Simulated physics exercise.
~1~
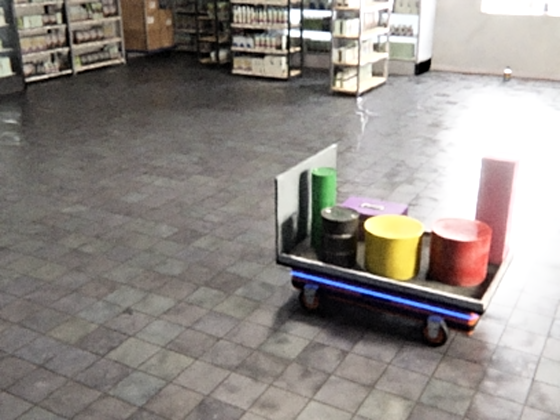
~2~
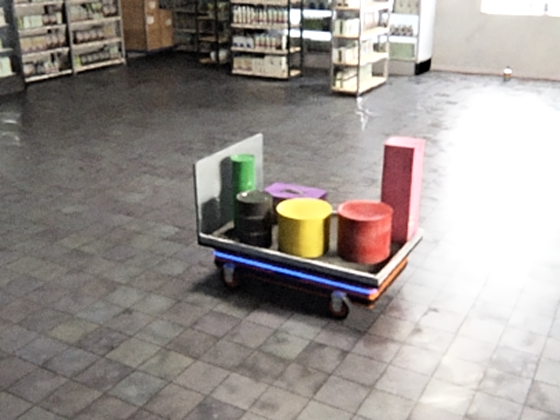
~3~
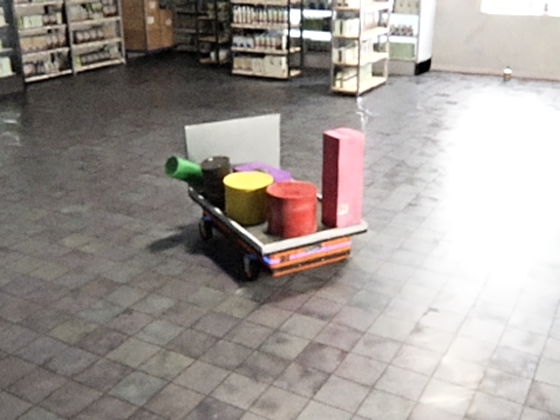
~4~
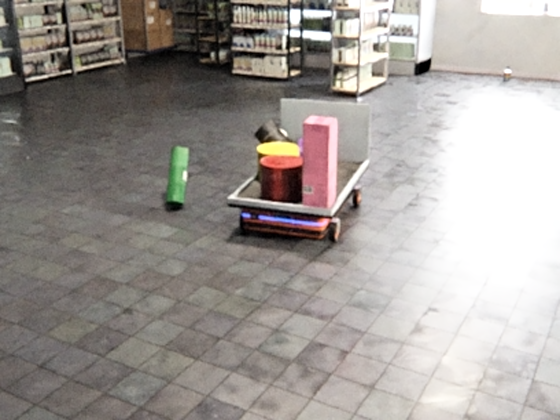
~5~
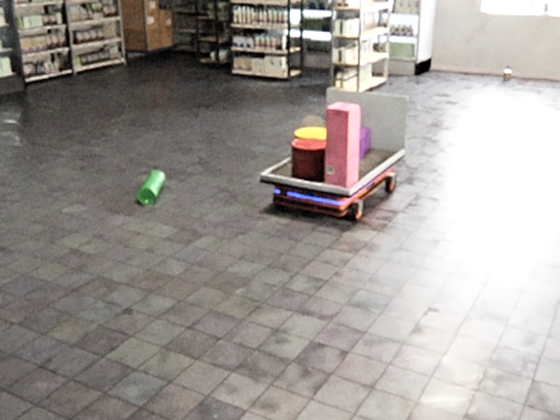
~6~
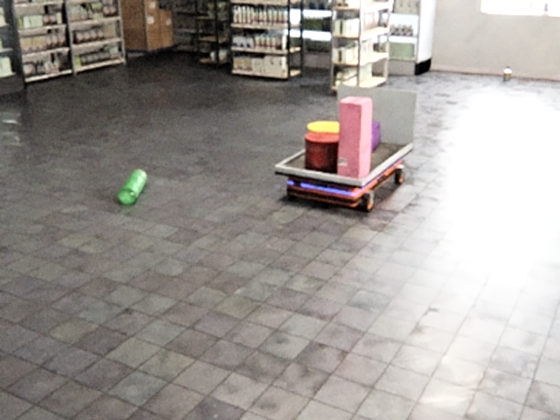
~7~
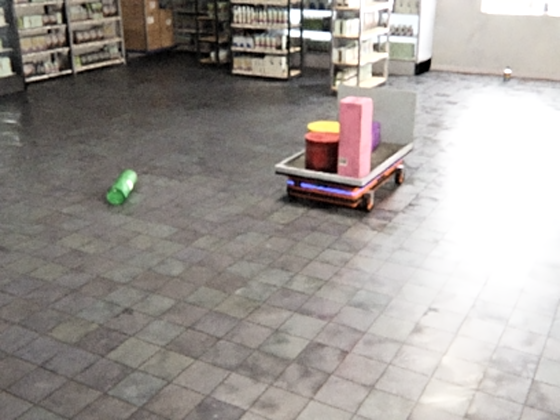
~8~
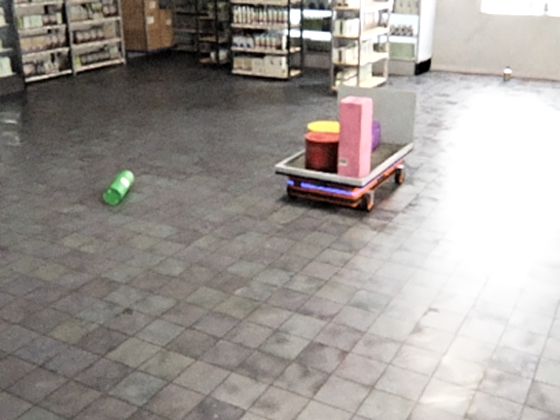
A flat cart loaded with colourful containers rolled left across a tiled floor, then curved away toward the shelves and back right; the green canister tipped off the side and rolled left, the black one toppled, and the cart stopped with the pink box still upright.
